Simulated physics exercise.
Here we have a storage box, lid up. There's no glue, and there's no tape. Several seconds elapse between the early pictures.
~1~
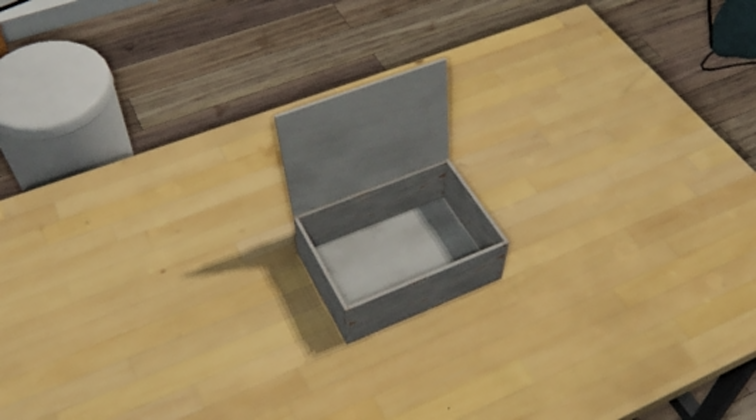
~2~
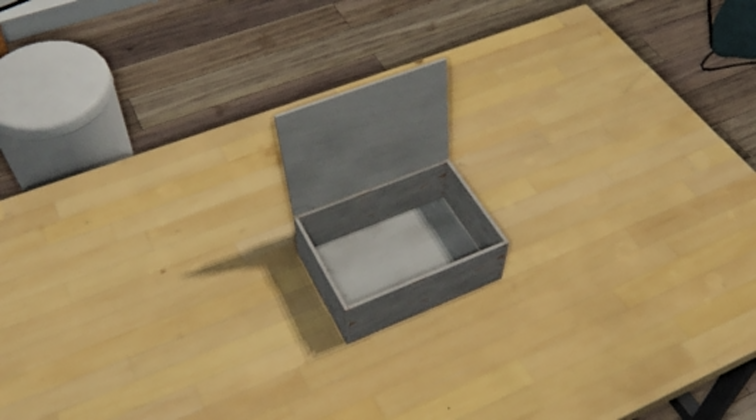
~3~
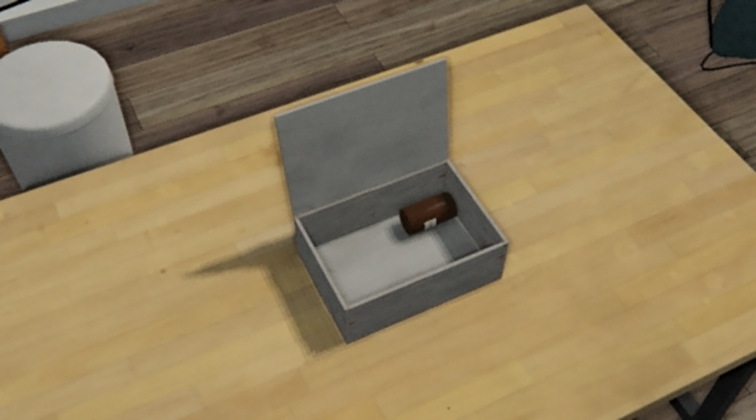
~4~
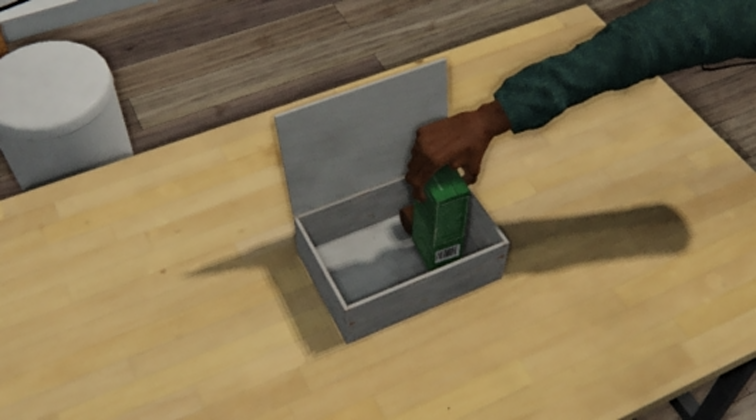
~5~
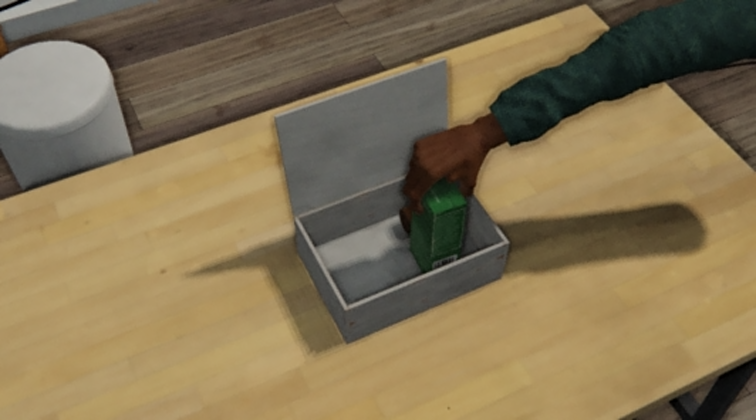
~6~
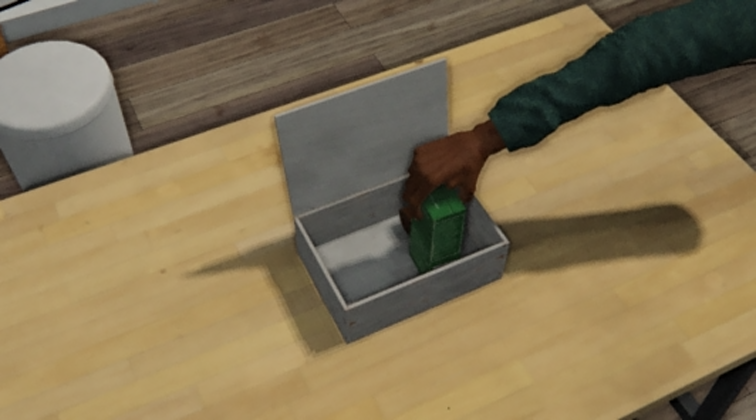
At the start, an open gray box sits empty on a wooden table, and then a brown cylindrical container is lying inside it. A hand in a dark green sleeve then holds a green carton over the box's right side and lowers it a little way into the box, still gripping it.
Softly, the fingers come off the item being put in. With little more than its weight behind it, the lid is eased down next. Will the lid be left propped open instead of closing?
Yes, it stays propped open.
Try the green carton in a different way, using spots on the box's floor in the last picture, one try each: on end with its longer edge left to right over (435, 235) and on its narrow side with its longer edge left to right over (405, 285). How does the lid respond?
The first attempt leaves the lid partly open, while the second leaves it fully closed.
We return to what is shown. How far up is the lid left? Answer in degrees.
It comes to about 45°.
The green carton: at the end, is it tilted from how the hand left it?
As it turns out, it keeps its original angle.
Then, 1.20 s on from there, lid starting down.
Then, 1.60 s on from there, lid 58° above the rim.
Then, 2.90 s on from there, lid 44° above the rim.
In the end, lid 44° above the rim; both unmoved. At the end, from the last picture's camera, green carton near (437, 235).
